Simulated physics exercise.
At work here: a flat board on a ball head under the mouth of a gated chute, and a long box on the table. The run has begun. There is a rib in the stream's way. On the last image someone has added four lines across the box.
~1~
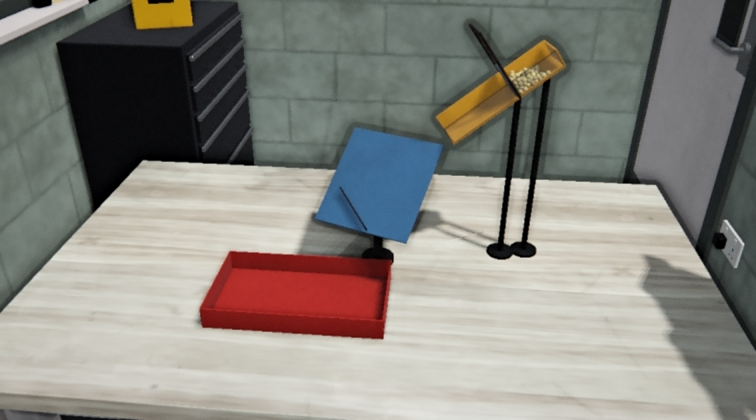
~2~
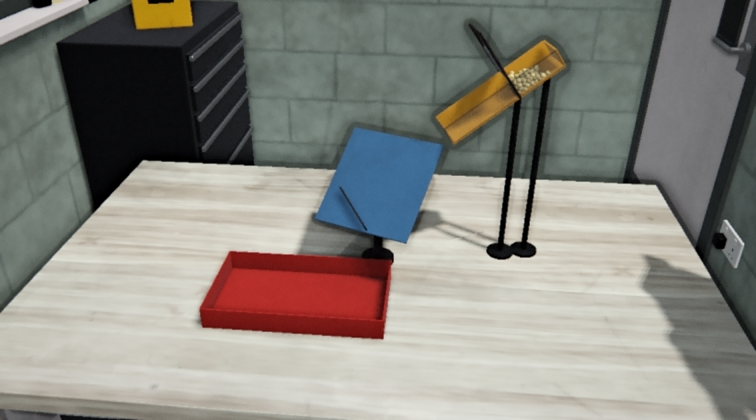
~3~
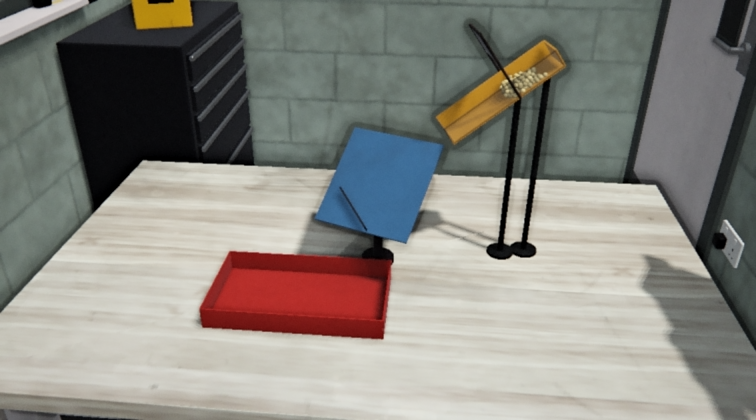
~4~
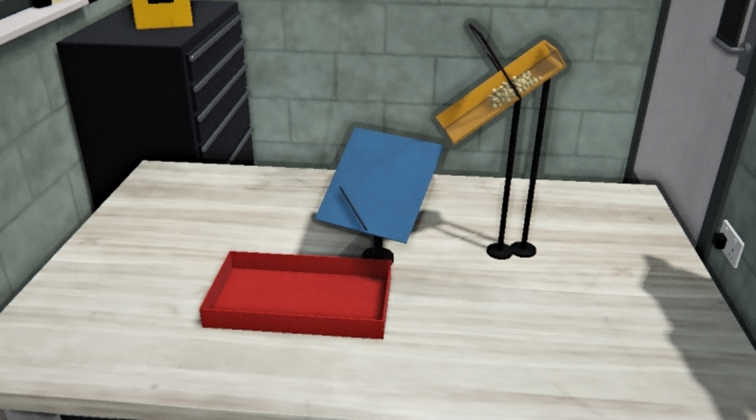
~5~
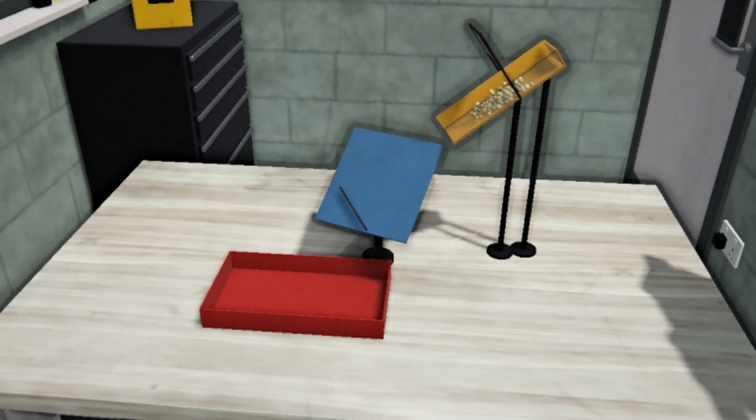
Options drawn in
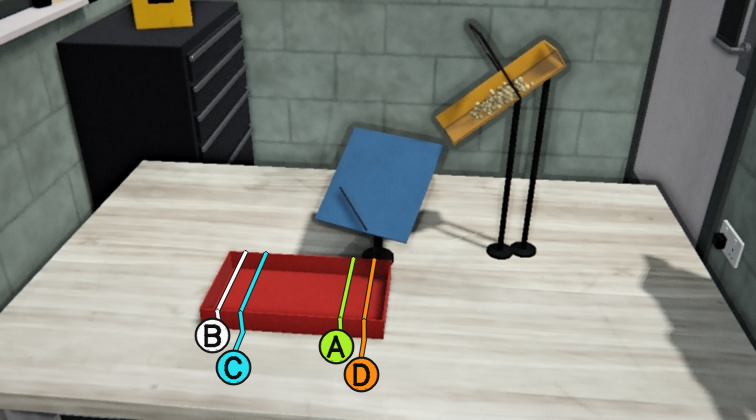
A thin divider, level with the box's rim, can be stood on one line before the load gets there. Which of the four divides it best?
Take D.
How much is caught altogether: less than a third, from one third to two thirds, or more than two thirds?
More than two thirds.
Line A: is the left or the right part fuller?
The right side.
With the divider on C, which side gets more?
Right.
On the marked copy, line A crosses the front rim at (340, 318); line B crosses the front rim at (217, 310); line C crosses the front rim at (240, 311); line D crosses the front rim at (364, 319).
With A, of what is caught, a small share on the left of the divider, all but a few on the right.
With B, of what is caught, none at all on the left of the divider, the whole lot on the right.
With C, of what is caught, none at all on the left of the divider, the whole lot on the right.
With D, of what is caught, close to a third on the left of the divider, close to two thirds on the right.
